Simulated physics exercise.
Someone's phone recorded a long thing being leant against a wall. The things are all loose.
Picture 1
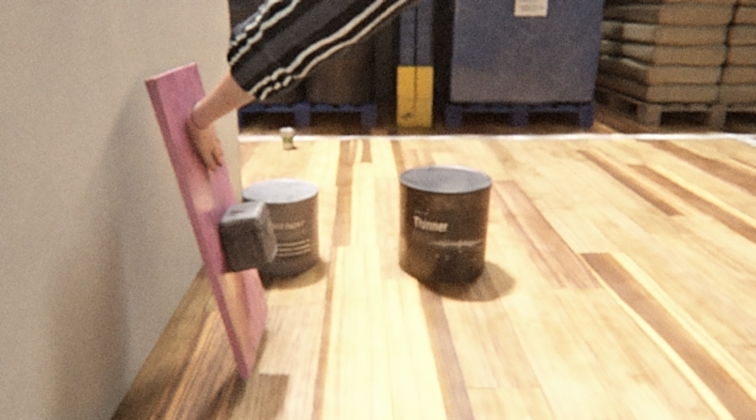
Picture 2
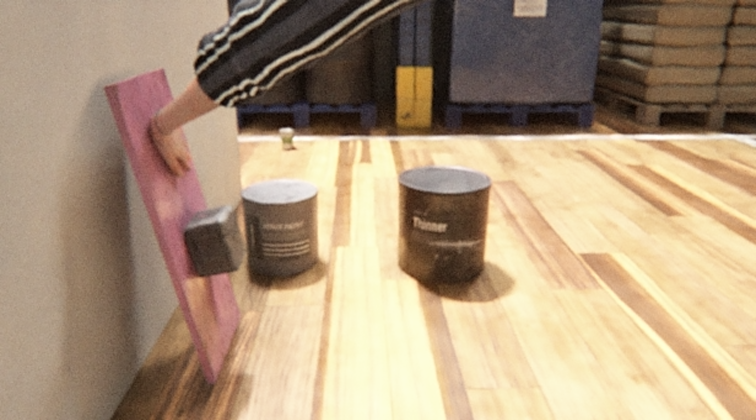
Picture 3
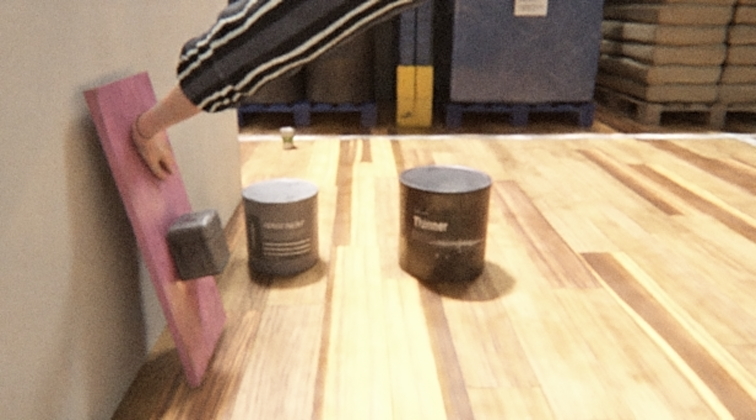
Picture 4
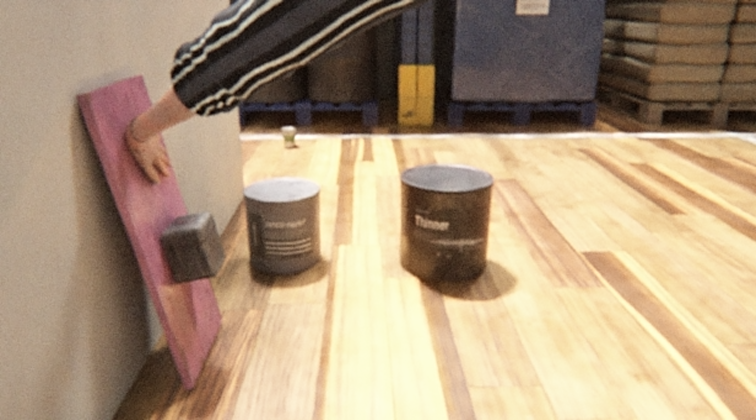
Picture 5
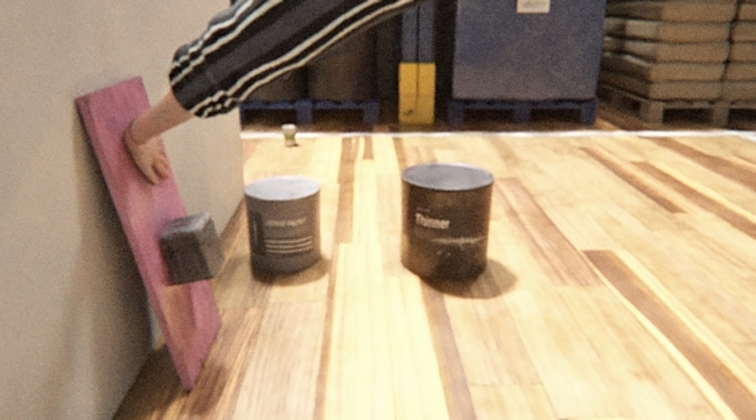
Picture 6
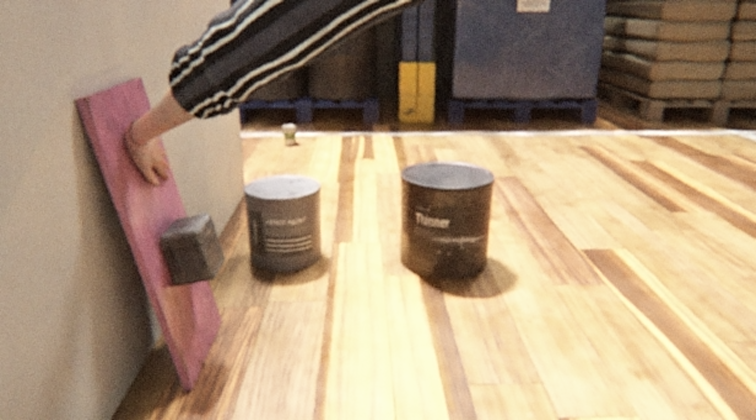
A hand tilting a pink board leftward against a wall, then holding it there, beside two dark pails on a wooden floor.
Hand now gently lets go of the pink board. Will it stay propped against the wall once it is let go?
Yes.
Then, 0.40 s past the last view, nothing moves.
Then, 0.90 s past the last view, pink board resting near (162, 232).
Finally, all 3 still in place. Final places as the last picture's camera would see them, pink board near (162, 232). The board remains leaning.
